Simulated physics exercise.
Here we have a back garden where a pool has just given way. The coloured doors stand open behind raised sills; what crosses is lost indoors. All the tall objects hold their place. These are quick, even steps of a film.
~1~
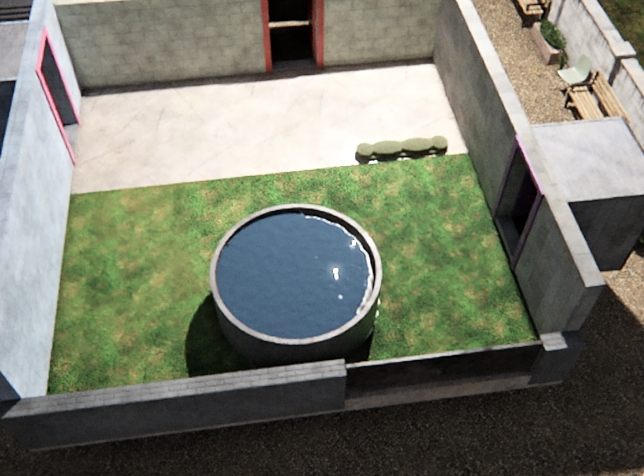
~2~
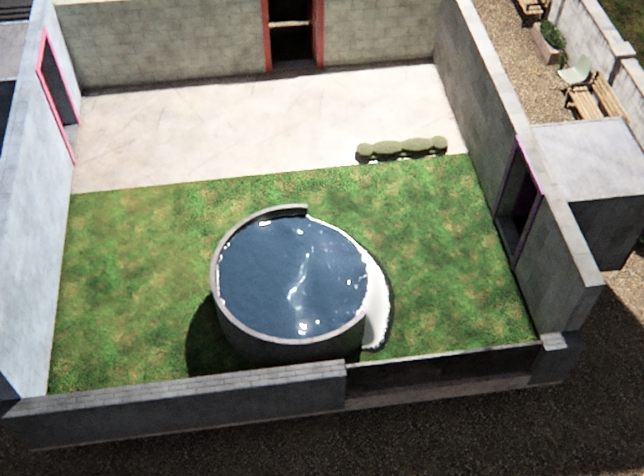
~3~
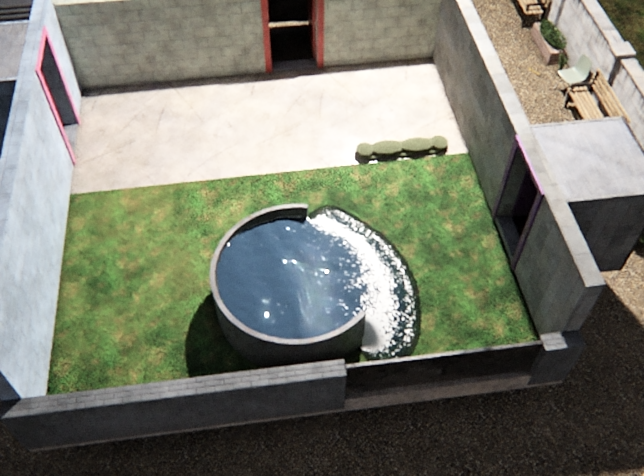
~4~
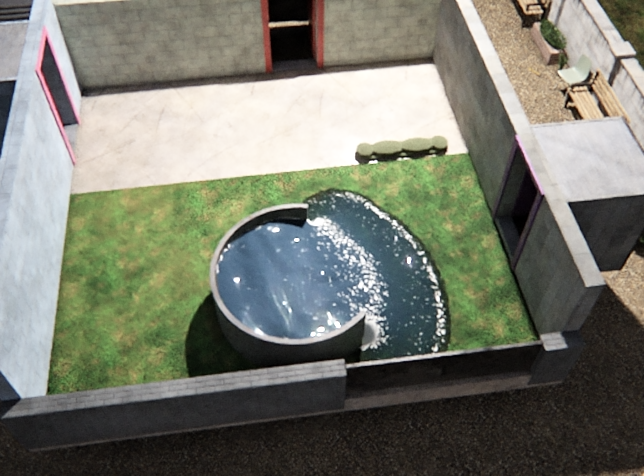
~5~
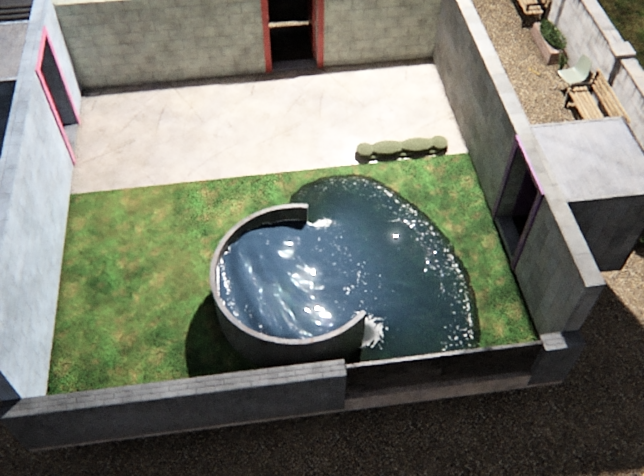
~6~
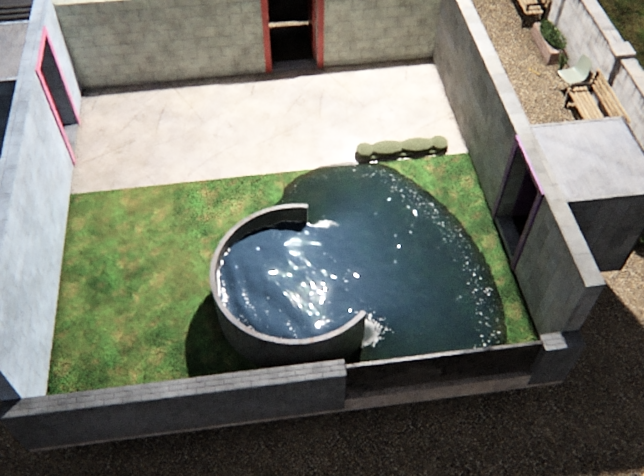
Water pours from the round pool's broken right side and spreads across the grass.
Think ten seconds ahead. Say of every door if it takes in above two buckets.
In the end: The pink door lets in a lot; the red door admits no more than that; the purple door lets in a lot.
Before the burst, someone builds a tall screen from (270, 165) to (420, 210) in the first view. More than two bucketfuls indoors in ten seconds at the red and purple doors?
One by one: The red one stays under; the purple one takes more.
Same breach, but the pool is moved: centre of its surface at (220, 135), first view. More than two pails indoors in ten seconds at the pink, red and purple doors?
Pink door floods, red door takes more, purple door takes less.
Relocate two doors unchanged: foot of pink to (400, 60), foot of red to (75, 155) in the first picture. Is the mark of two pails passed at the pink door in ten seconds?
My reading: The pink one passes that mark.
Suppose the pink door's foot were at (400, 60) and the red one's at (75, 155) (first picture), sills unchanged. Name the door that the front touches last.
It is the red door.
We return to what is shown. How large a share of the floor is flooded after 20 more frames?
Some 50 per cent.
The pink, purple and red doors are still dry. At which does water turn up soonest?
First comes the door marked purple.
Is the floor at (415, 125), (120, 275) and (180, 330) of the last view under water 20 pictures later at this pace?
As listed: Wet, clear, not flooded.
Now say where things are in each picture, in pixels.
The first picture shows still water in the pool at (296, 272).
In the second picture, the front is at (369, 348), out from the gap at (367, 267).
In the third picture, water pours out at (366, 268) and has run to a hidden place.
In the fourth picture, the front is at a hidden place, out from the gap at (366, 270).
In the fifth picture, the front is at (334, 179), out from the gap at (366, 271).
In the sixth picture, the front is at (366, 165), out from the gap at (366, 271).
A moment on, water covers 30 % of the floor; the pink door not reached, the red door not reached, the purple door under two buckets in.
Next, water covers 35 % of the floor; the pink door not reached, the red door not reached, the purple door over two buckets in.
Then, water covers 50 % of the floor; the pink door not reached, the red door wet at the sill, nothing in, the purple door far over two buckets in.
Later, water covers 75 % of the floor; the pink door not reached, the red door under two buckets in, the purple door far over two buckets in.
In the end, water covers 95 % of the floor; the pink door over two buckets in, the red door under two buckets in, the purple door far over two buckets in.
